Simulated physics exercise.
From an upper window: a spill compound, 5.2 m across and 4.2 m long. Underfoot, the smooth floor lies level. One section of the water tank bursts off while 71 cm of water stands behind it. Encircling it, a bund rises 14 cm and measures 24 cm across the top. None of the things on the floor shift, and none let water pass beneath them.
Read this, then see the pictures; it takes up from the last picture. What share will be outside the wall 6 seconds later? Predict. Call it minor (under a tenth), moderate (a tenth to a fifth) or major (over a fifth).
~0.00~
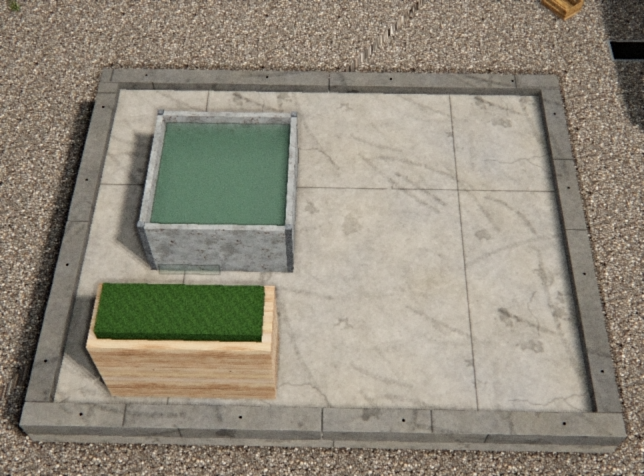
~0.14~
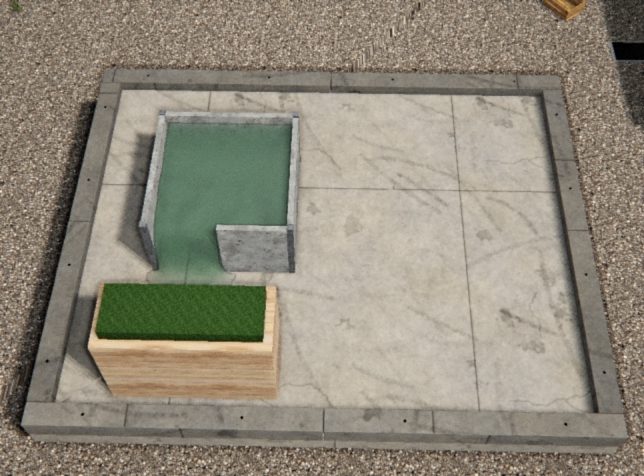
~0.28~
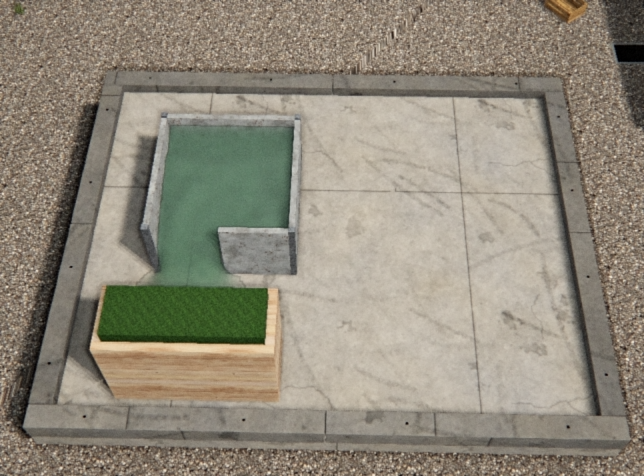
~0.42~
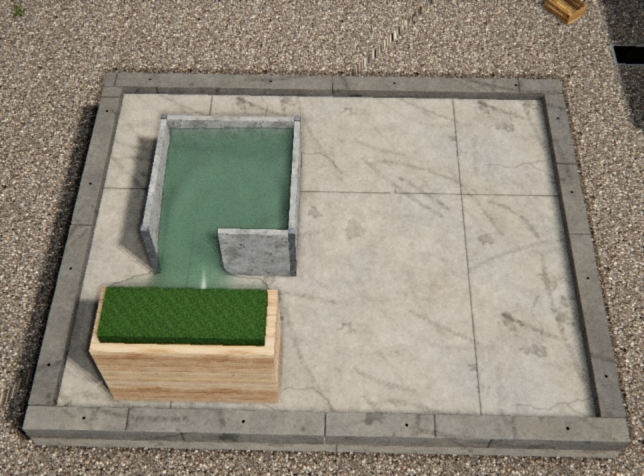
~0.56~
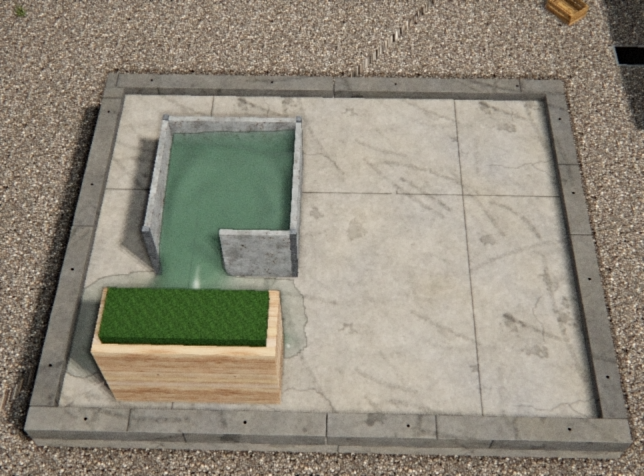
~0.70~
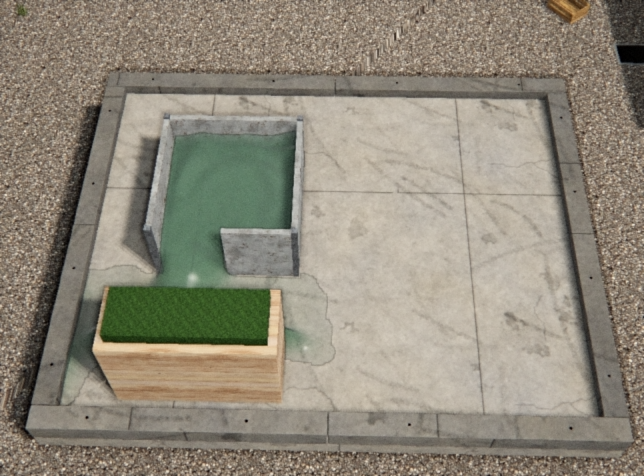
Moderate.
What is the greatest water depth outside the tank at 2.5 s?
28 cm or so.
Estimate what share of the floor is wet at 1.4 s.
Around 30 per cent.
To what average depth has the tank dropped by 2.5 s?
30 cm.
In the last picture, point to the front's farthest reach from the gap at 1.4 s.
I'd put it near pixel (449, 366) of the last picture.
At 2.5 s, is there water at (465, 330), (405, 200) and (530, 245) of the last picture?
Going through the three points: Awash, then awash, then awash.
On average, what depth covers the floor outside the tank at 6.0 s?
Depth: ~ 5 cm.
After 1.1 s water covers 15 % of the floor and is deepest (40 cm) near (173, 283); 1 % is over the wall.
After 1.4 s water covers 25 % of the floor and is deepest (36 cm) near (173, 283); 2 % is over the wall.
After 2.5 s water covers 55 % of the floor and is deepest (28 cm) near (183, 328); 11 % is over the wall.
After 4.0 s water covers 65 % of the floor and is deepest (21 cm) near (79, 326); 16 % is over the wall.
After 6.0 s water covers 75 % of the floor and is deepest (15 cm) near (61, 409); 17 % is over the wall.
